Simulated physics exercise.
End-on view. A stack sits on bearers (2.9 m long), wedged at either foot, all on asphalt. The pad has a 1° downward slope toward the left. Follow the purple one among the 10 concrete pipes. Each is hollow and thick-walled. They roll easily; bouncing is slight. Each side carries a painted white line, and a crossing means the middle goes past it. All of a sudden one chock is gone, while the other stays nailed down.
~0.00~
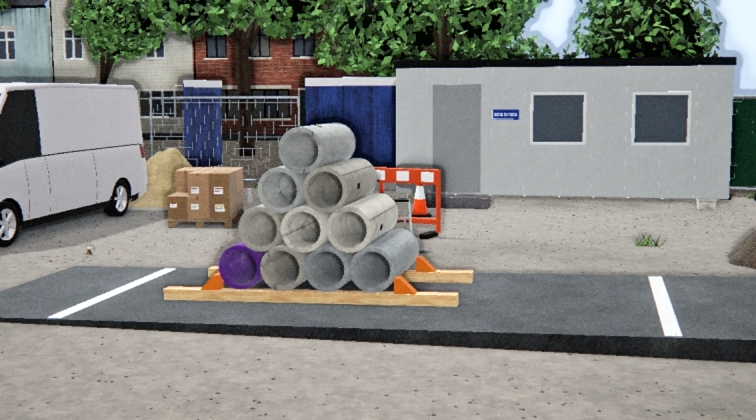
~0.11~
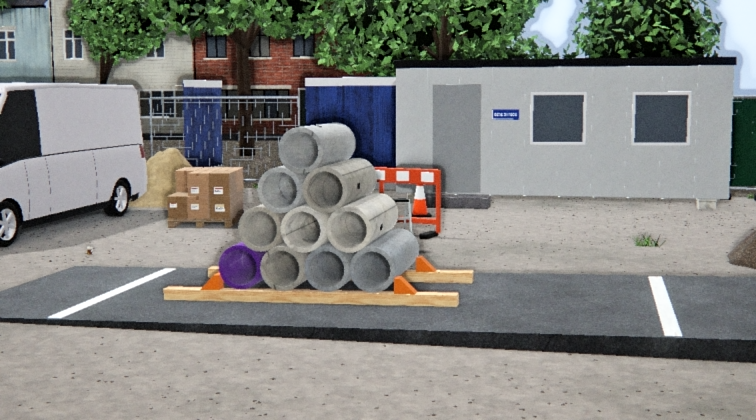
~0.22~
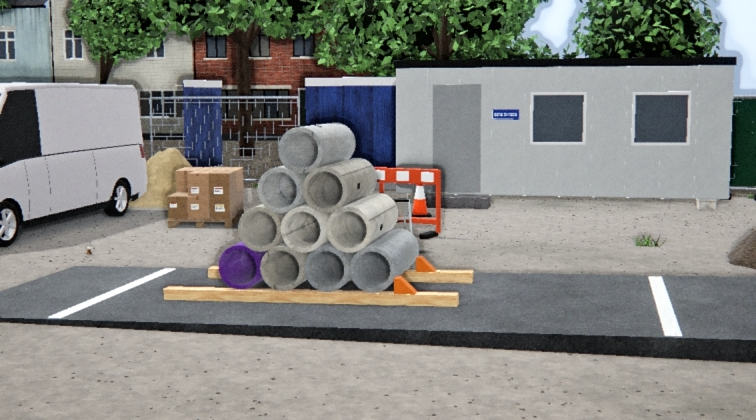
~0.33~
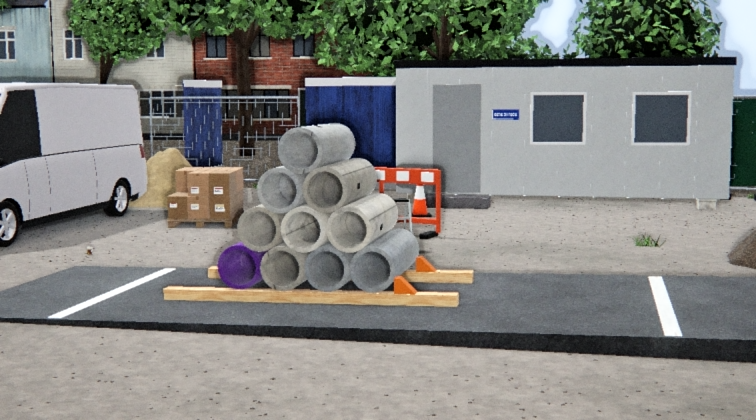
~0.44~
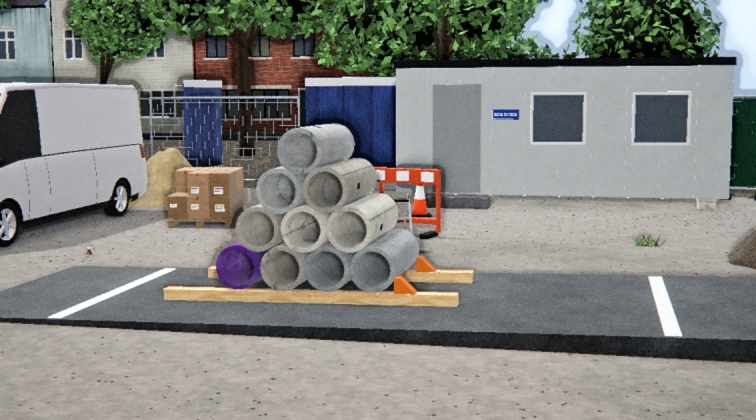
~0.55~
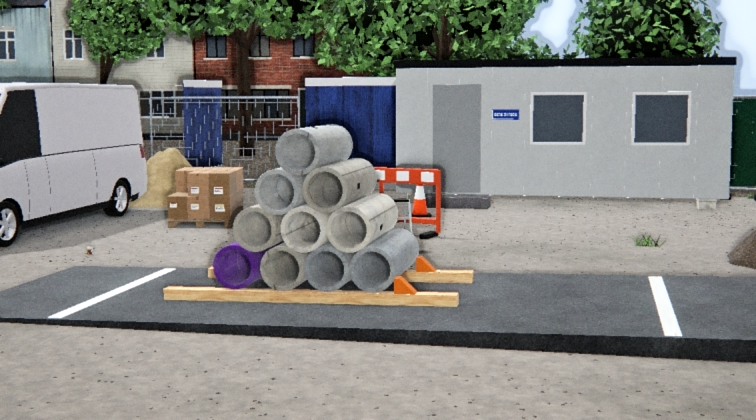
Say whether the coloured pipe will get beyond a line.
As it turns out, the purple one clears a line.
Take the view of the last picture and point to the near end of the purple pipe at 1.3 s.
Around pixel (177, 267).
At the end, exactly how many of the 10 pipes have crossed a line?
Tally at the end: 5.
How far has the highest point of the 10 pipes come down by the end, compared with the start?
75 cm.
After 1.3 s, purple is on the bearers, 15 cm from the bearers' left end, rolling left; 0 of 10 have crossed.
After 2.1 s, purple is past the left line; 1 of 10 has crossed.
At rest (8.0 s), purple is past the left line; 5 of 10 have crossed.
